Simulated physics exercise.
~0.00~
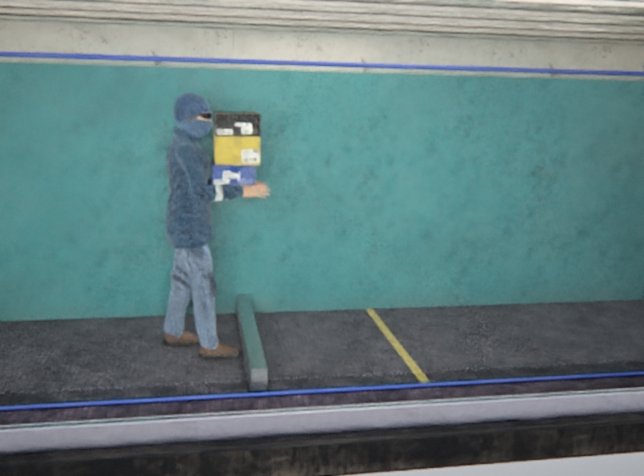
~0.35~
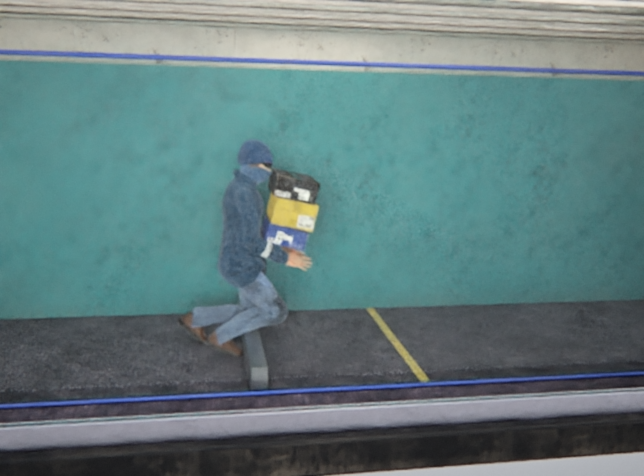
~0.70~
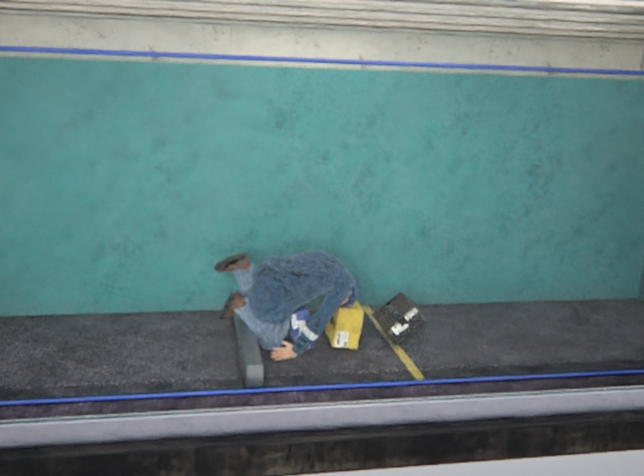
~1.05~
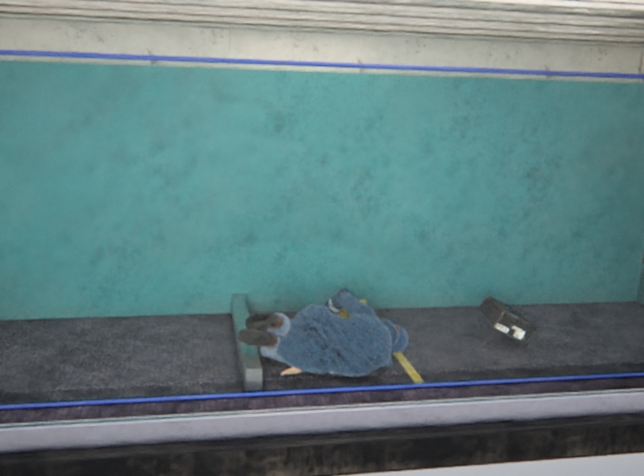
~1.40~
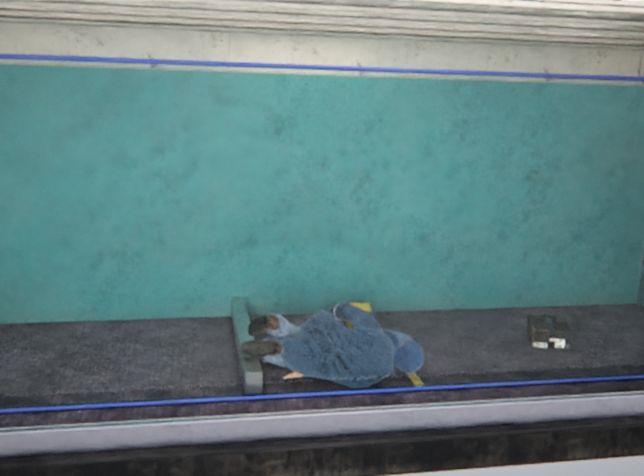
A person carrying three stacked parcels topples forward over a low rail and ends lying down.
